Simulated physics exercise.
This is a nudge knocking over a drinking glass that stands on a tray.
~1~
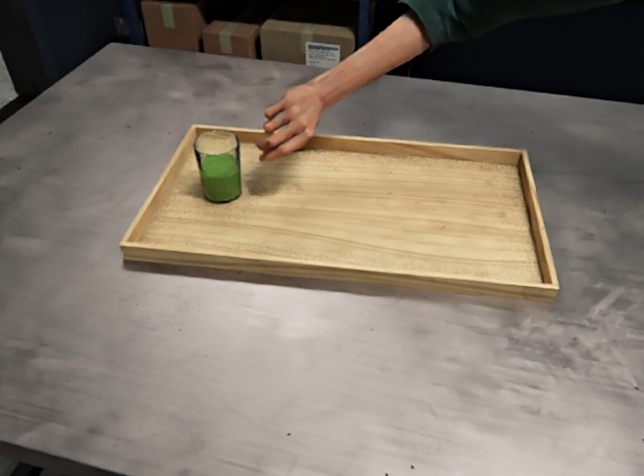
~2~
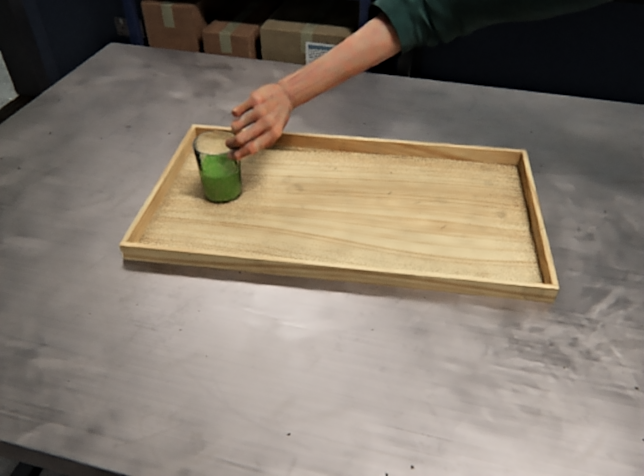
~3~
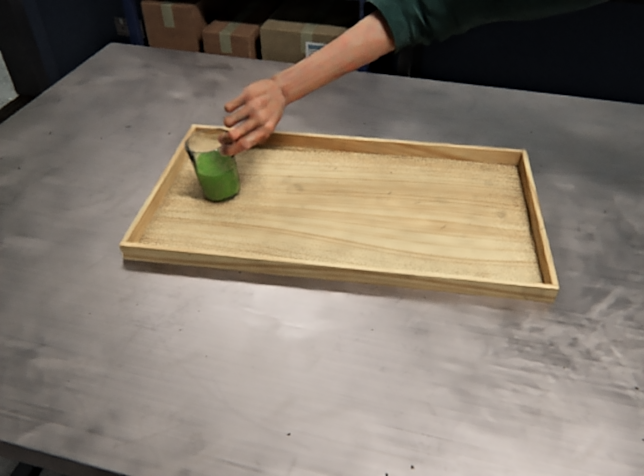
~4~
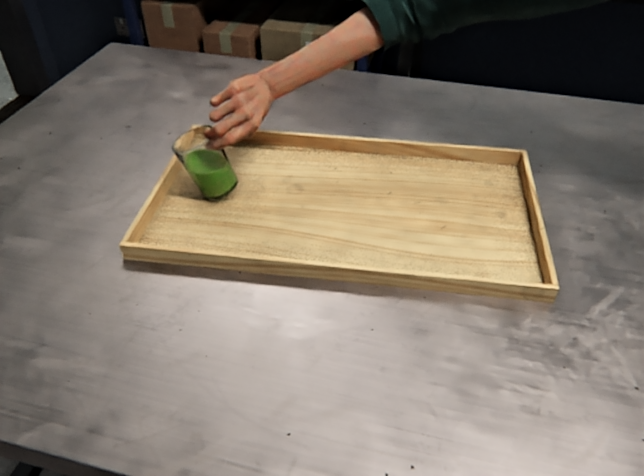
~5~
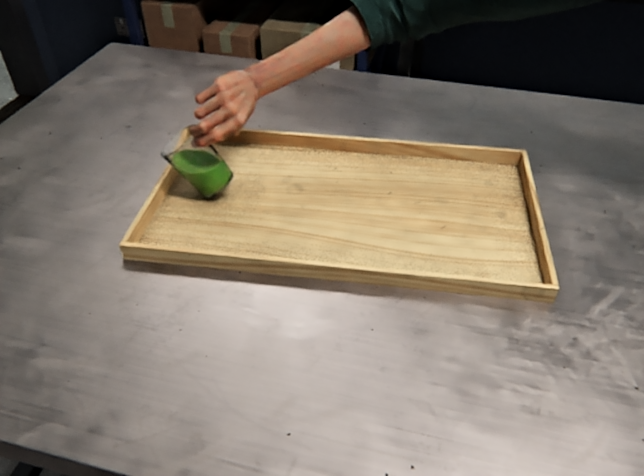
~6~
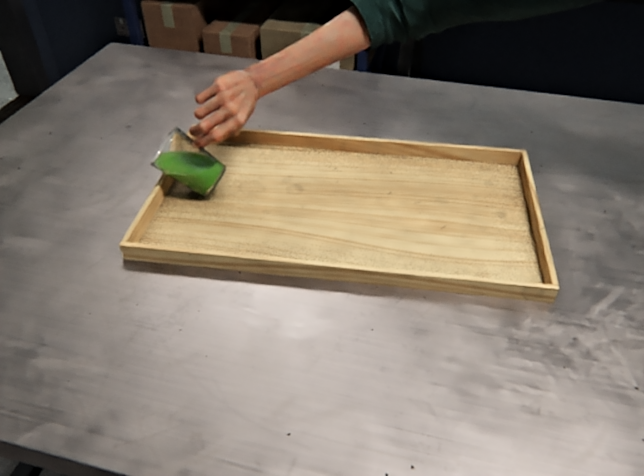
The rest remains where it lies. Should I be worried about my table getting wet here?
Yes, the table gets wet.
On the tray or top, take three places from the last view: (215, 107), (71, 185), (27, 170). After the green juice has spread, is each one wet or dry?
First spot missed, second spot touched, last spot touched.
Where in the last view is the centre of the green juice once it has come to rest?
It settles with its centre at about (7, 184).
Next, the drinking glass lies across the rim; the puddle covers about as much as a plate; the table is getting wet.
After that, the puddle covers about as much as a tray; the table is getting wet.
Finally, the puddle covers about as much as a tray; the table is getting wet.
